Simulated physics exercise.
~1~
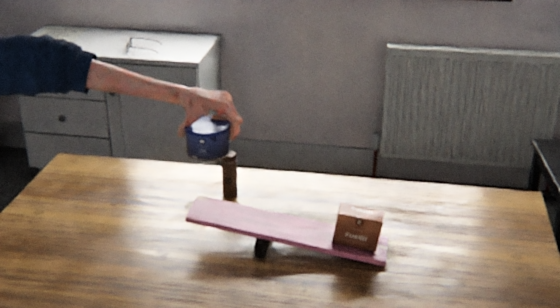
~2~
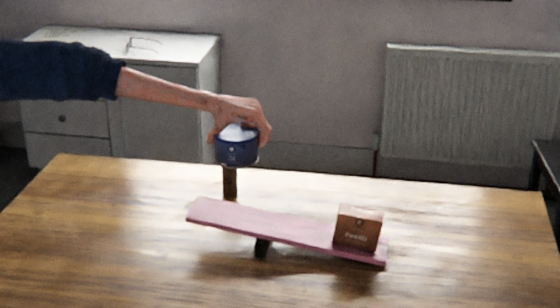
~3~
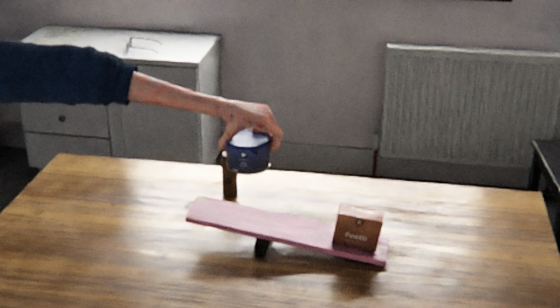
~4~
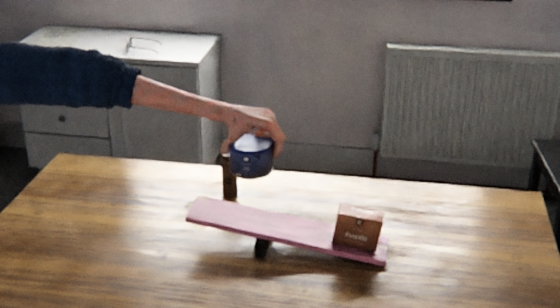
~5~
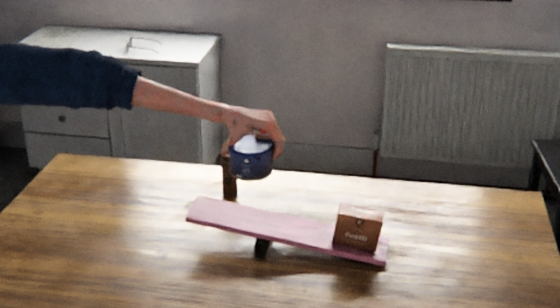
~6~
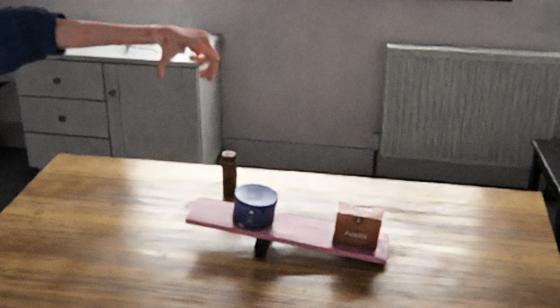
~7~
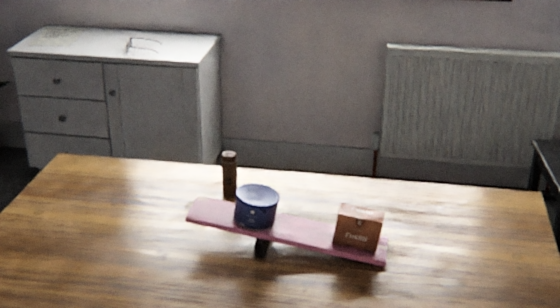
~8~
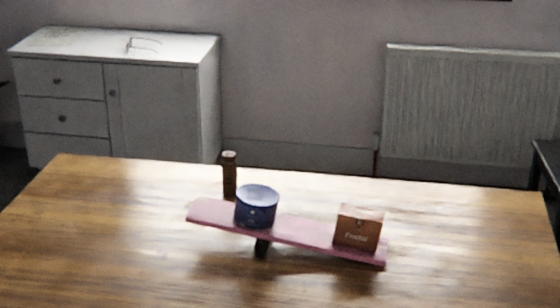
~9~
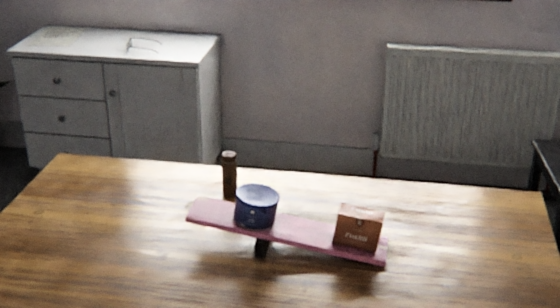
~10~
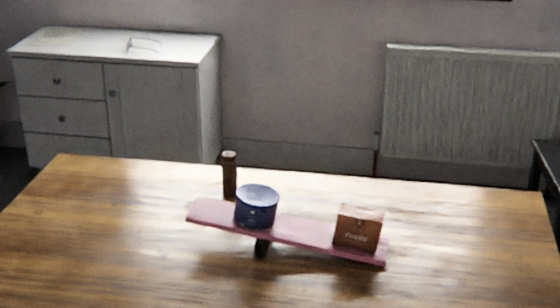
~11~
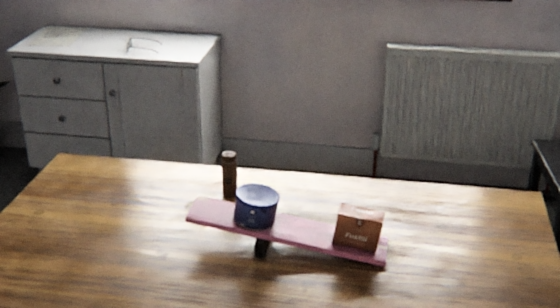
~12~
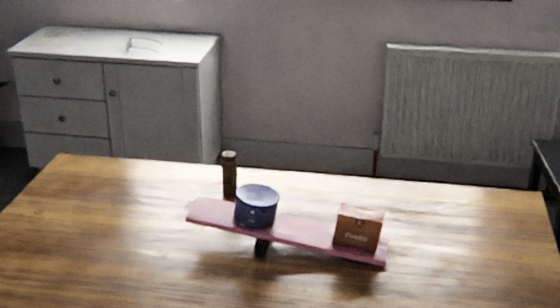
A hand sets a blue tub on a tilted pink plank, which stays leaning right.
